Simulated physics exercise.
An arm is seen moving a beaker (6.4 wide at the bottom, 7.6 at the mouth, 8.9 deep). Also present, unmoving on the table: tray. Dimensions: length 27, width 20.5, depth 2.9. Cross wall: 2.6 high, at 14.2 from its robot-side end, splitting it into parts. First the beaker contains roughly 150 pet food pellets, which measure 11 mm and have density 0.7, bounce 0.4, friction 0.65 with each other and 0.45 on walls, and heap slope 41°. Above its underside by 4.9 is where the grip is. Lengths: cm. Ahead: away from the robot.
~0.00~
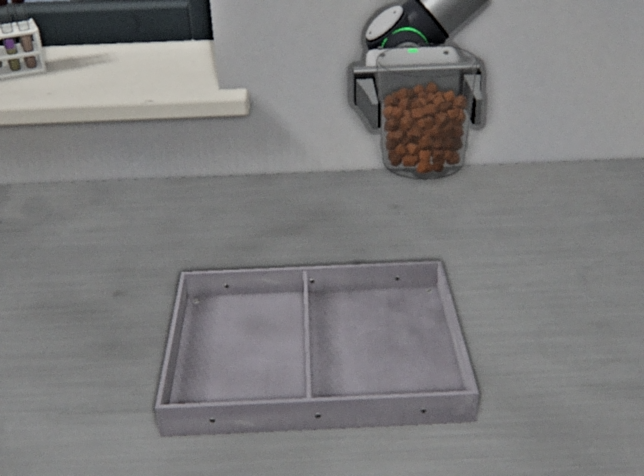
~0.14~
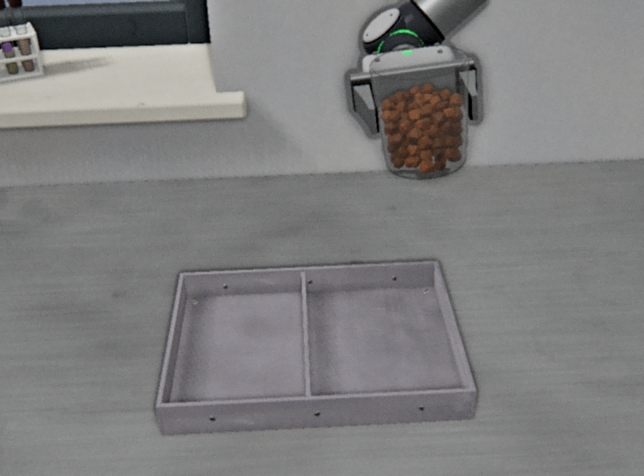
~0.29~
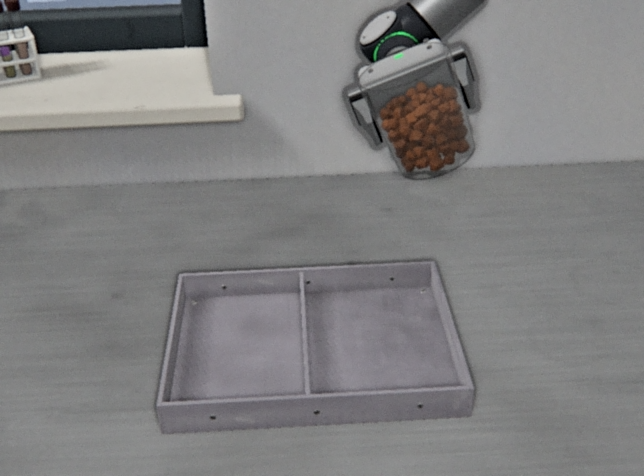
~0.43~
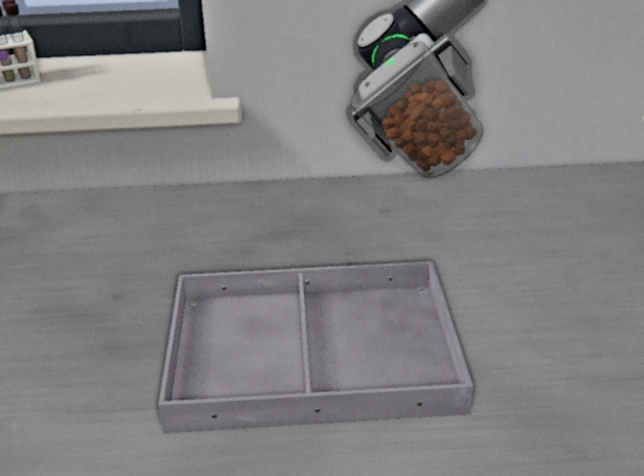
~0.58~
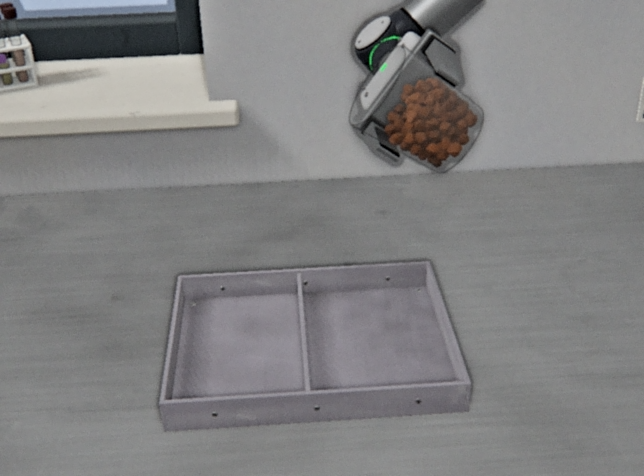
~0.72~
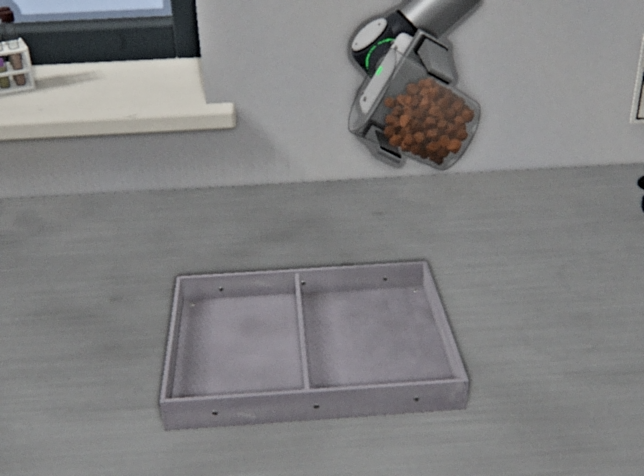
A robot arm tilts a clear beaker of brown pellets above a divided tray.
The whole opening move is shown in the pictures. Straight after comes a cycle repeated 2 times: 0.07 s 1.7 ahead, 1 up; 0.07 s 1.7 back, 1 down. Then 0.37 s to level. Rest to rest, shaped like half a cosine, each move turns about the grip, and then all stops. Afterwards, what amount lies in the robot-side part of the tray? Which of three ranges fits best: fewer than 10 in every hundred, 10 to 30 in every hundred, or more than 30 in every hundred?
Fewer than 10 in every hundred.
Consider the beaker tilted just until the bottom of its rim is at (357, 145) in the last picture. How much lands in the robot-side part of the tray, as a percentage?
15 percent or so.
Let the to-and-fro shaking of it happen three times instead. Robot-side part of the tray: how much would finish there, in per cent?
5 %.
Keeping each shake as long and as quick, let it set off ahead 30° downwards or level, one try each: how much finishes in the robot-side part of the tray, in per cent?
First try about 0 %, second try about 0 %.
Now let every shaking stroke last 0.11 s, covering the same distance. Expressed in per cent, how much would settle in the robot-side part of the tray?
In that case it would be near 0 percent.
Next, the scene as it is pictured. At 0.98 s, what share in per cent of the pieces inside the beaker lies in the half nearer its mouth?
Roughly 65 per cent.
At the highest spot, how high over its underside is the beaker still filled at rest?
It reaches close to 7.5 cm in the end.
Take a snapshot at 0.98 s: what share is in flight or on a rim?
About 3 %.
By 0.98 s, tilted 59° forward, highest piece 27 above the table; 142 in the beaker, 4 in flight or on a rim.
By 1.24 s, tilted 16° forward, highest piece 28 above the table; 130 in the beaker, 9 in the far-side part, 7 in the robot-side part.
By 1.57 s, level, highest piece 28 above the table; 130 in the beaker, 9 in the far-side part, 7 in the robot-side part.
By 2.62 s, level, highest piece 28 above the table; 130 in the beaker, 9 in the far-side part, 7 in the robot-side part.
Final count, 130 in the beaker, 9 in the far-side part, 7 in the robot-side part. That is 5 % in the robot-side part of the tray.
